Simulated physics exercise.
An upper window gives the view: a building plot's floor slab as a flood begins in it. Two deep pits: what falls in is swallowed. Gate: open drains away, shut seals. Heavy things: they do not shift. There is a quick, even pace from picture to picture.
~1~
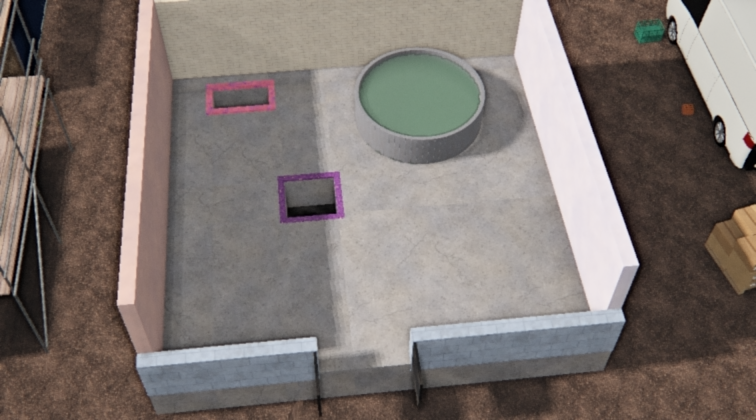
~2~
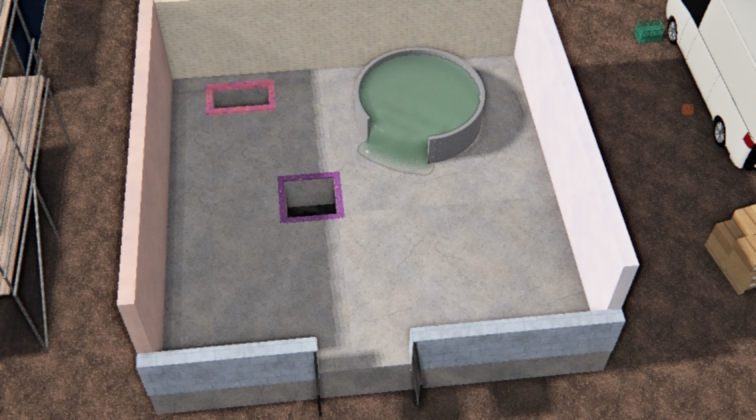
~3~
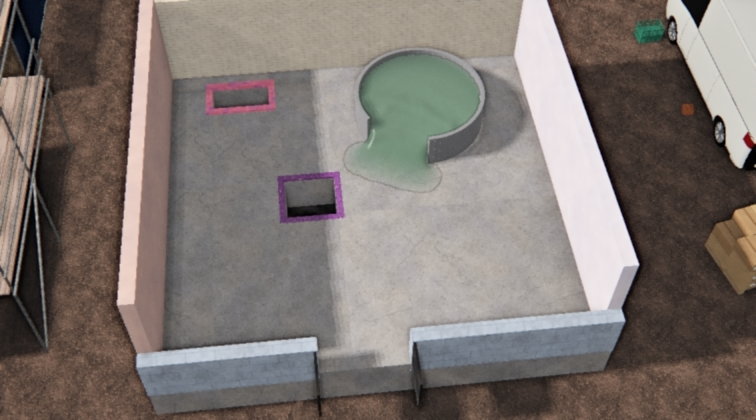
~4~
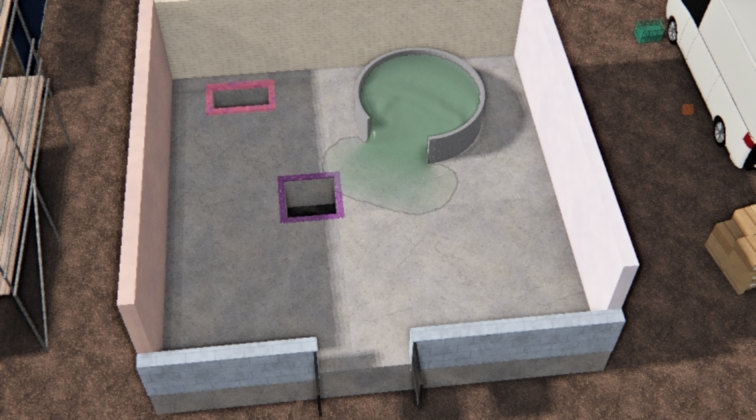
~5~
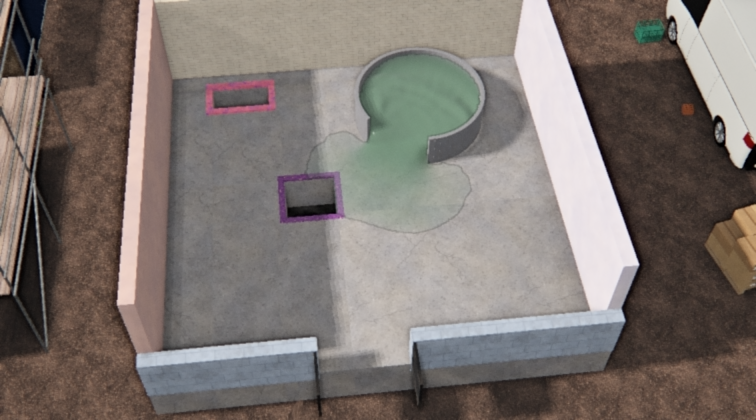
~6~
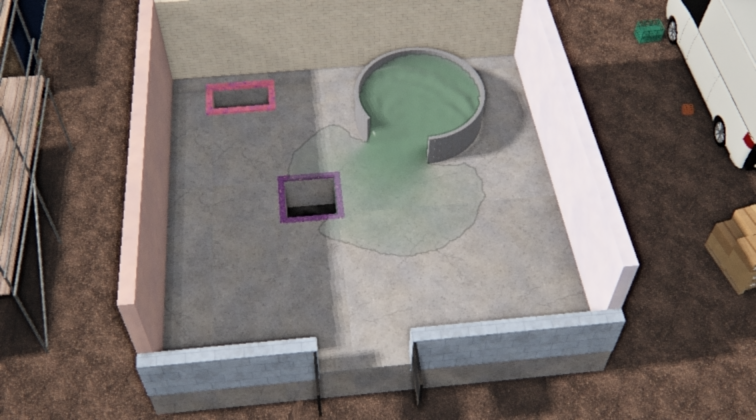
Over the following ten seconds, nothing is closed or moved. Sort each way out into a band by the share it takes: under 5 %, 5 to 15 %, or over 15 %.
Shares: The gate takes over 15 %; the purple pit takes over 15 %; the pink pit takes under 5 %.
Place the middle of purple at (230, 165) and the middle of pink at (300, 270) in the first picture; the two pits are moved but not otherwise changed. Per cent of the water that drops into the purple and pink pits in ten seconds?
The purple pit ends up with 4 per cent, the pink pit with 15 per cent.
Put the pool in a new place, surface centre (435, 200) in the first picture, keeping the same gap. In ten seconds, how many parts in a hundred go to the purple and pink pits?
Within ten seconds, purple collects 2 percent of the total and pink collects 0 percent.
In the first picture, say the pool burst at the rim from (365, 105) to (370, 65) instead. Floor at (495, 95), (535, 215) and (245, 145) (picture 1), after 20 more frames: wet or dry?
Well, the first is missed by the spill, the next missed by the spill, the last hit by the spill.
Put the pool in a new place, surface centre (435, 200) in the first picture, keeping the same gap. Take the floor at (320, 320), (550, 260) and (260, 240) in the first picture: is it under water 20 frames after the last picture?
Taking them as they were asked, they come out soaked, soaked, bone dry.
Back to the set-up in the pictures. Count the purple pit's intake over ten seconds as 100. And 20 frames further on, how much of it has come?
Around 60 percent.
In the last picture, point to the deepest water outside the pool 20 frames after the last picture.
Close to (174, 373), I'd say.
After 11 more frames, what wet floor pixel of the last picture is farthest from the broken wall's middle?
The flood front should get to about (218, 369).
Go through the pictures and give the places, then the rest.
The round tank at (420, 94) is whole and still, in the first picture.
Water pours out at (395, 150) and has run to (428, 171), in the second picture.
The front is at (428, 188), out from the gap at (395, 151), in the third picture.
The front is at (429, 208), out from the gap at (395, 152), in the fourth picture.
Water pours out at (395, 152) and has run to (429, 226), in the fifth picture.
The front is at (426, 248), out from the gap at (395, 152), in the sixth picture.
A moment on, water covers 25 % of the floor; the gate 0 %, the purple pit 5 %, the pink pit 0 %.
Next, water covers 40 % of the floor; the gate 2 %, the purple pit 10 %, the pink pit 0 %.
Then, water covers 45 % of the floor; the gate 8 %, the purple pit 15 %, the pink pit 0 %.
Later, water covers 60 % of the floor; the gate 15 %, the purple pit 21 %, the pink pit 0 %.
In the end, water covers 90 % of the floor; the gate 20 %, the purple pit 26 %, the pink pit 0 %.
